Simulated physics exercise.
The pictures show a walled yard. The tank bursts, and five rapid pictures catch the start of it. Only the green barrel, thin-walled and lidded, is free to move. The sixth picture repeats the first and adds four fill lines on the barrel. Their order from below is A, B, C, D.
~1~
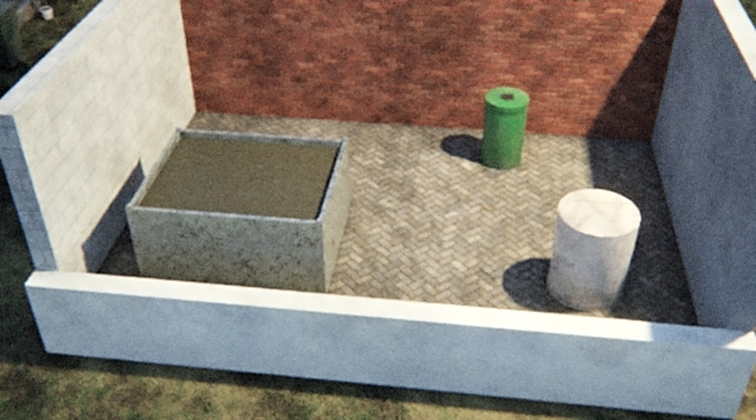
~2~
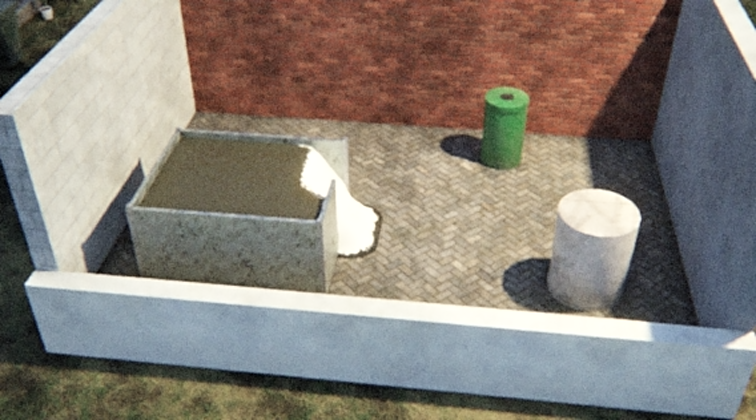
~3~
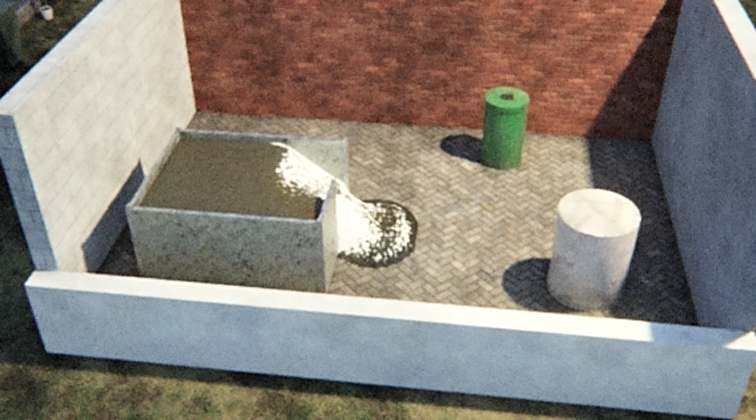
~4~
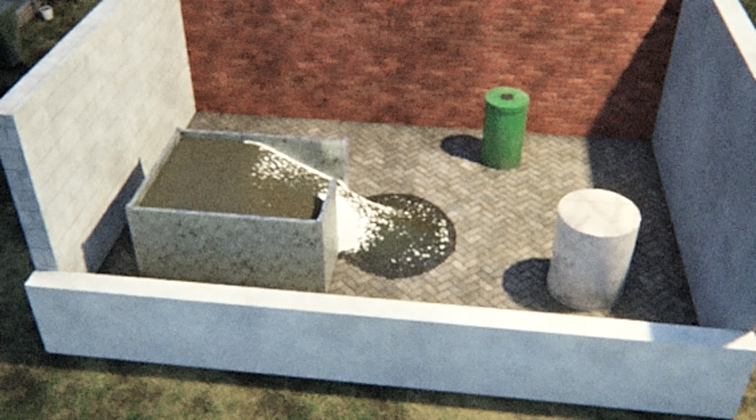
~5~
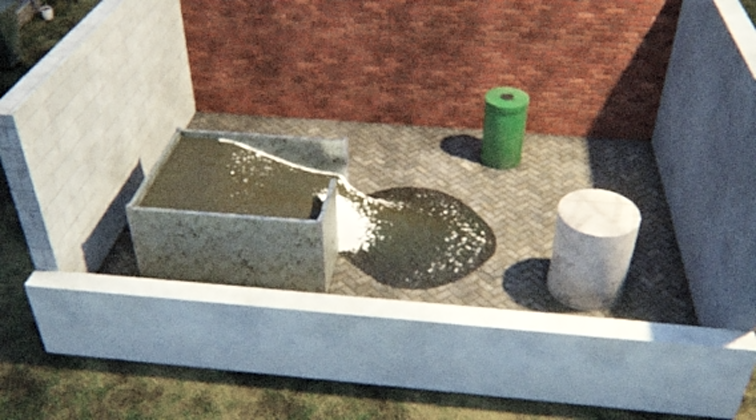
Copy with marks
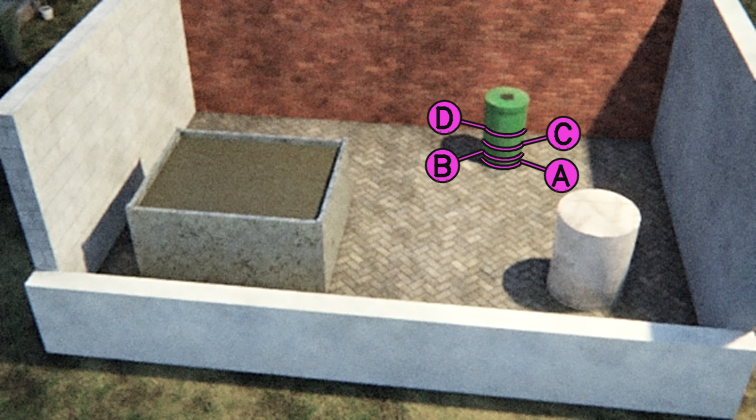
Walled brick-paved yard with murky water pouring from the right side of a square tank and spreading across the paving, green barrel standing still.
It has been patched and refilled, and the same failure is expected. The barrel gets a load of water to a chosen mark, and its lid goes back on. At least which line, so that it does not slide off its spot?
Go for C.
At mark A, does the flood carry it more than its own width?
Yes.
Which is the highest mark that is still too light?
B it is.
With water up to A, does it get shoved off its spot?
Yes, that goes wrong.
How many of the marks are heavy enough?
Two.
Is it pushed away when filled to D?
No.
On the marked copy, A at (501, 167); B at (502, 159); C at (503, 149); D at (504, 135); from the bottom up A, B, C, D.
For mark A, it is pushed about 3 times its own width away.
For mark B, it is pushed about twice its own width away.
For mark C, it shifts by a finger or two and stays.
For mark D, it does not move.
